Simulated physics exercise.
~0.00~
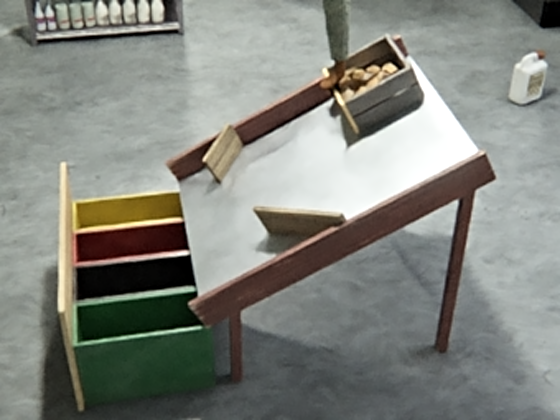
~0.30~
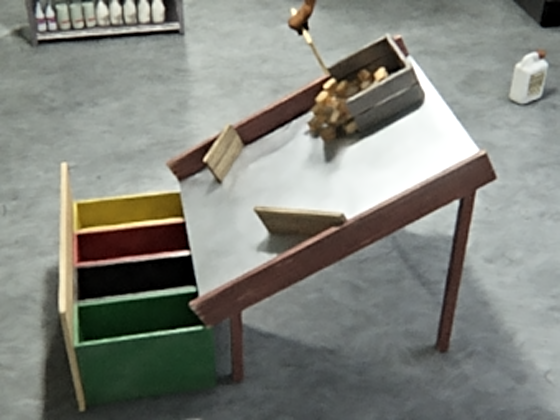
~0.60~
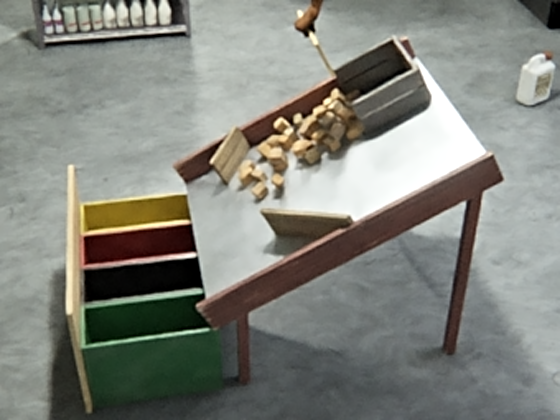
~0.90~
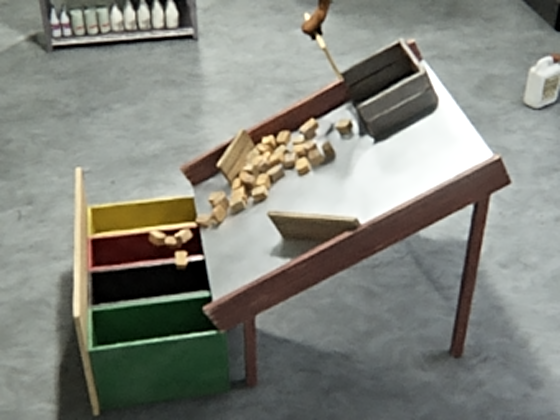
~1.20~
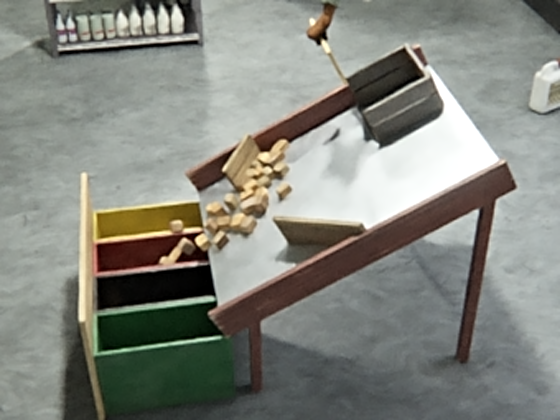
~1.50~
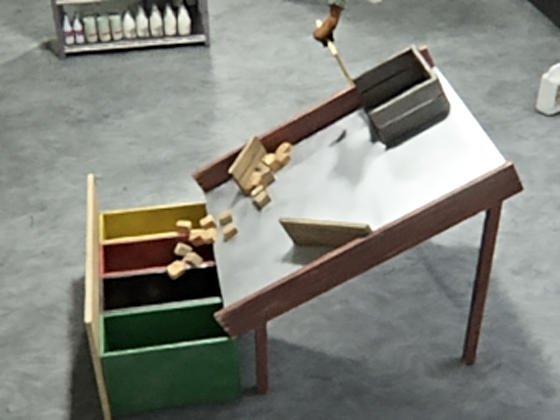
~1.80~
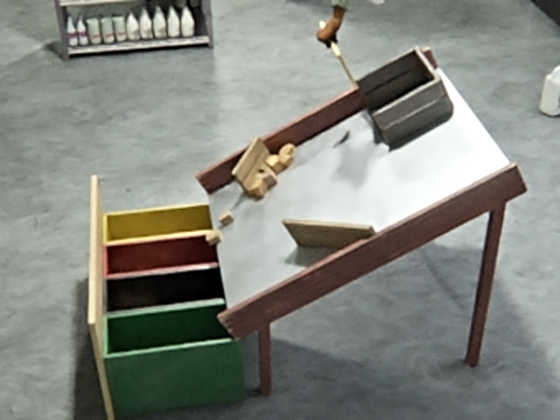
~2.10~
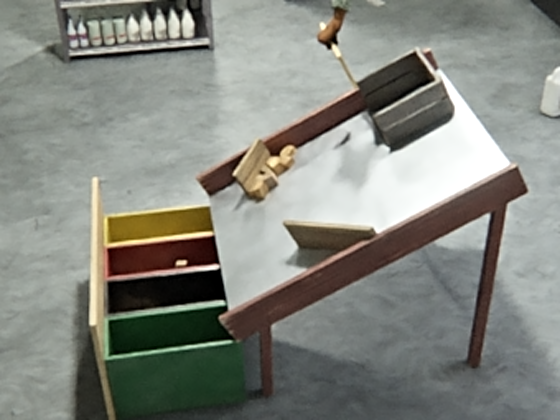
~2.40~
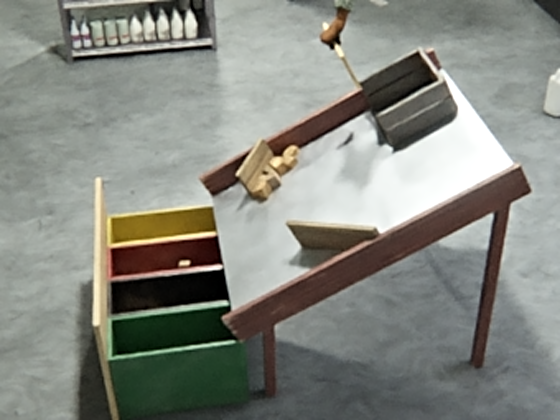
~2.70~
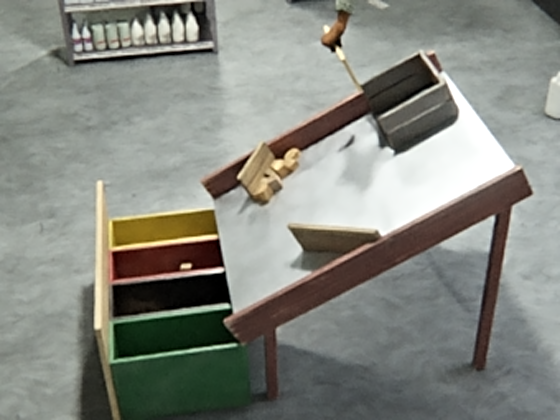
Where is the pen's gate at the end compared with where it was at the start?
At the start the gate was at the lower end of the pen, in front of the wooden blocks. At the end it was held up and clear of the opening, just beyond the table's upper-left edge.
